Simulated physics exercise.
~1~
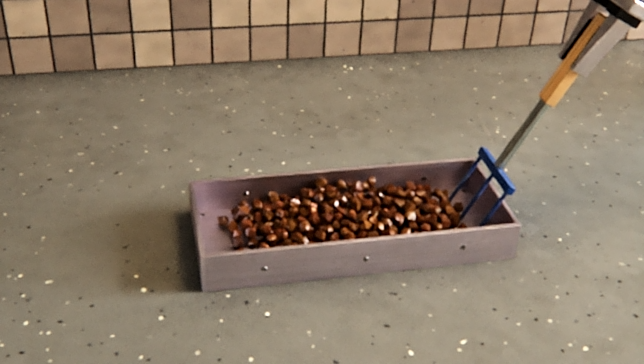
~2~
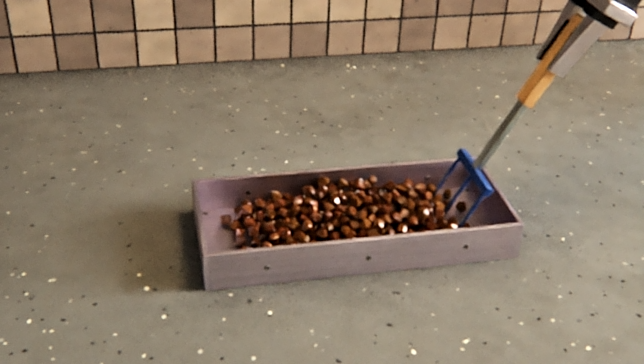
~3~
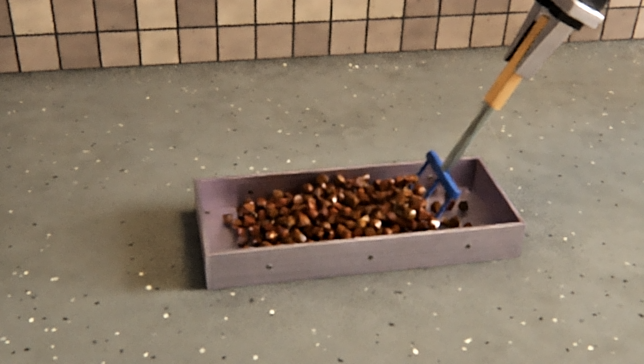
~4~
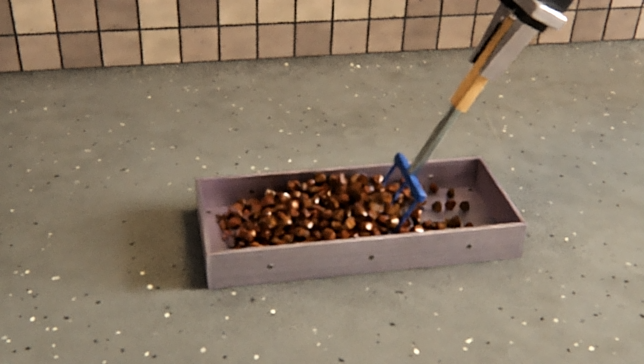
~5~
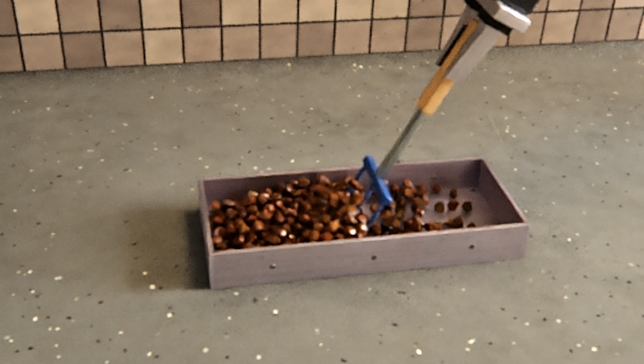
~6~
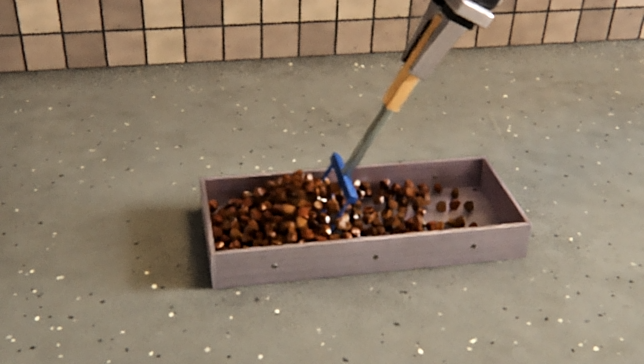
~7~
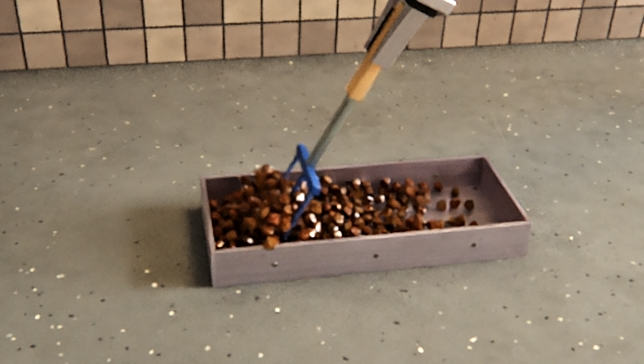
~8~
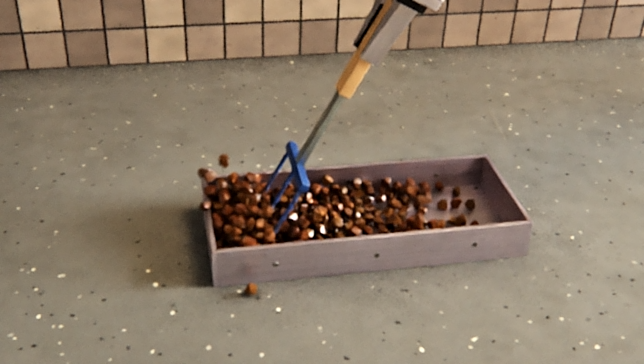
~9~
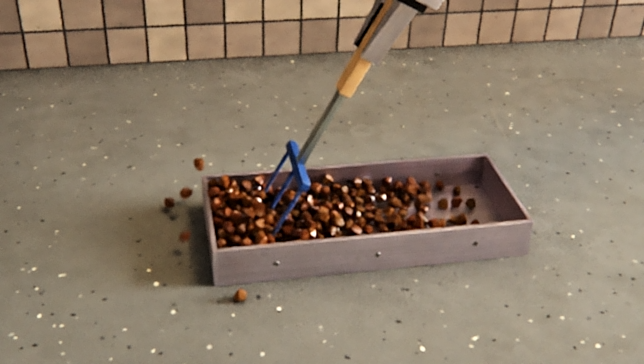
At first, a robotic arm holds a small blue fork at the right end of a shallow, greyish-purple trough filled with brown pellets, set on a speckled grey surface before a tiled wall. The fork moves steadily left through the pellets, leaving only a few scattered near the right end. As it continues, the pellets bunch up and rise in a heap against the left end. The fork stops short of that end, and a few pellets spill over the rim. Finally, the fork stays still among the pellets, with nearly all still in the trough and a handful outside its left end.
